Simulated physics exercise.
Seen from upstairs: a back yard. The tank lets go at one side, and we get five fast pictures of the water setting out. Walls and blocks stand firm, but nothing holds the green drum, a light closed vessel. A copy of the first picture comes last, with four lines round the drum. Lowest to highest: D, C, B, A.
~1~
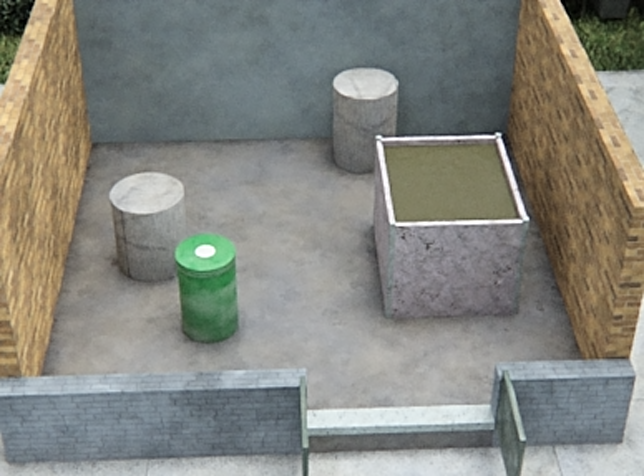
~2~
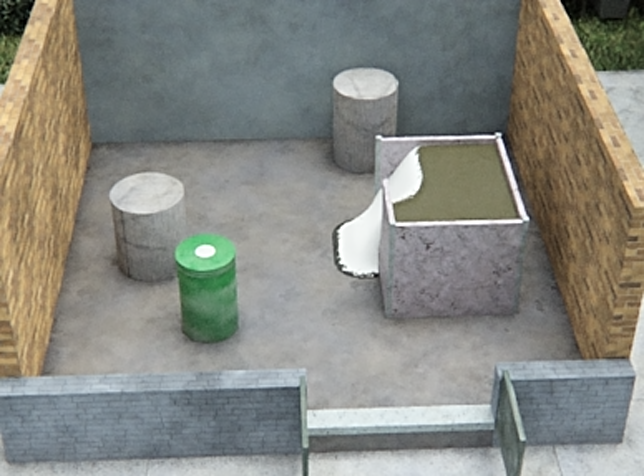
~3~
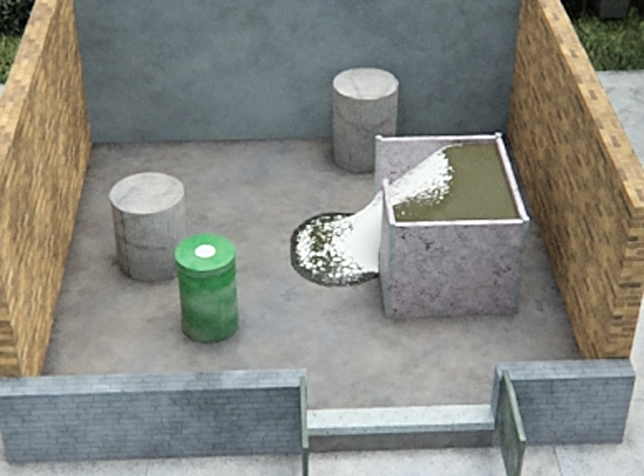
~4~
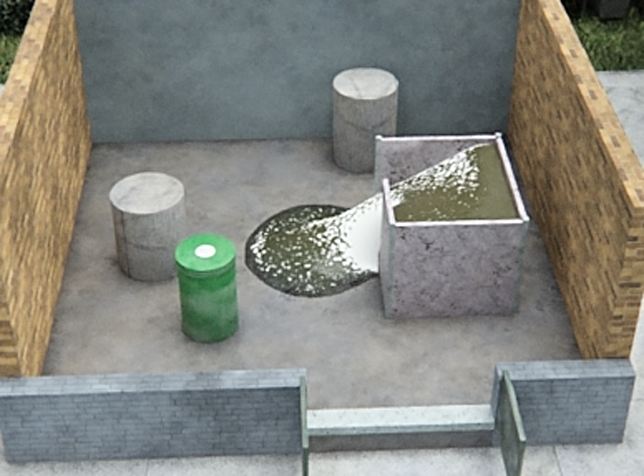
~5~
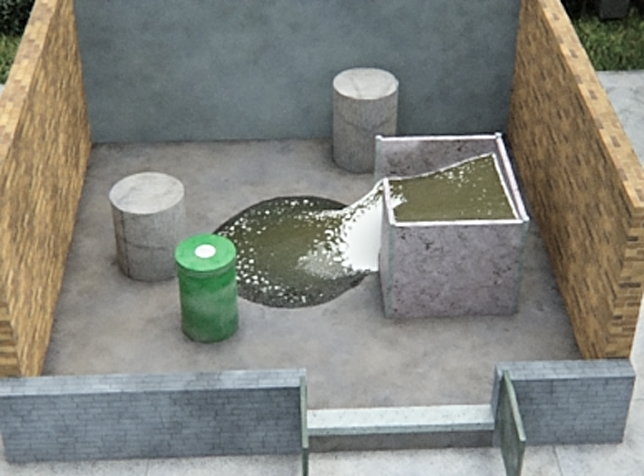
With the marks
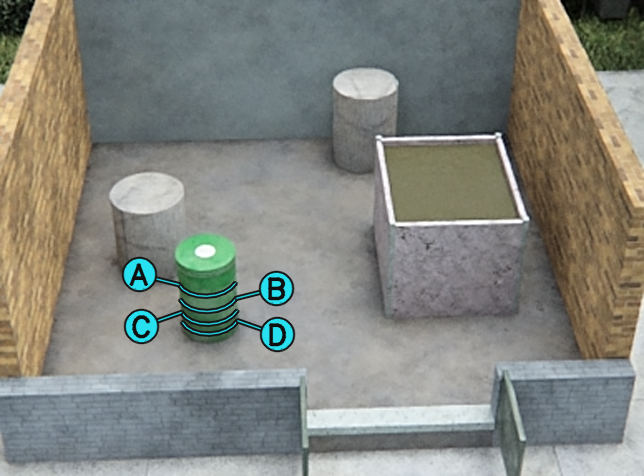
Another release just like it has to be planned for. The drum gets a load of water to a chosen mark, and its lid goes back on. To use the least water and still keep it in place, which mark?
Take C.
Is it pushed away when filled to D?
Yes, that goes wrong.
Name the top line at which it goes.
It is D.
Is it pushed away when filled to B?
No, not at all.
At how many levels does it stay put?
Three.
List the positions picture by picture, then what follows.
The first picture shows lid of the green drum at (205, 252); tank full, its middle at (448, 184); open gate at (401, 369).
In the second picture, 2 % of the ground under water, its edge towards the drum at (345, 261).
In the third picture, 4 % of the ground under water, its edge towards the drum at (317, 277).
In the fourth picture, 8 % of the ground under water, its edge towards the drum at (283, 286).
The fifth picture shows lid of the green drum at (205, 252); 12 % of the ground under water, its edge towards the drum at (235, 287).
In cyan, A at (206, 296); B at (207, 311); C at (208, 324); D at (209, 334); from the bottom up D, C, B, A.
For line A, it does not move.
For line B, it does not move.
For line C, it does not move.
For line D, it is pushed about twice its own width away.
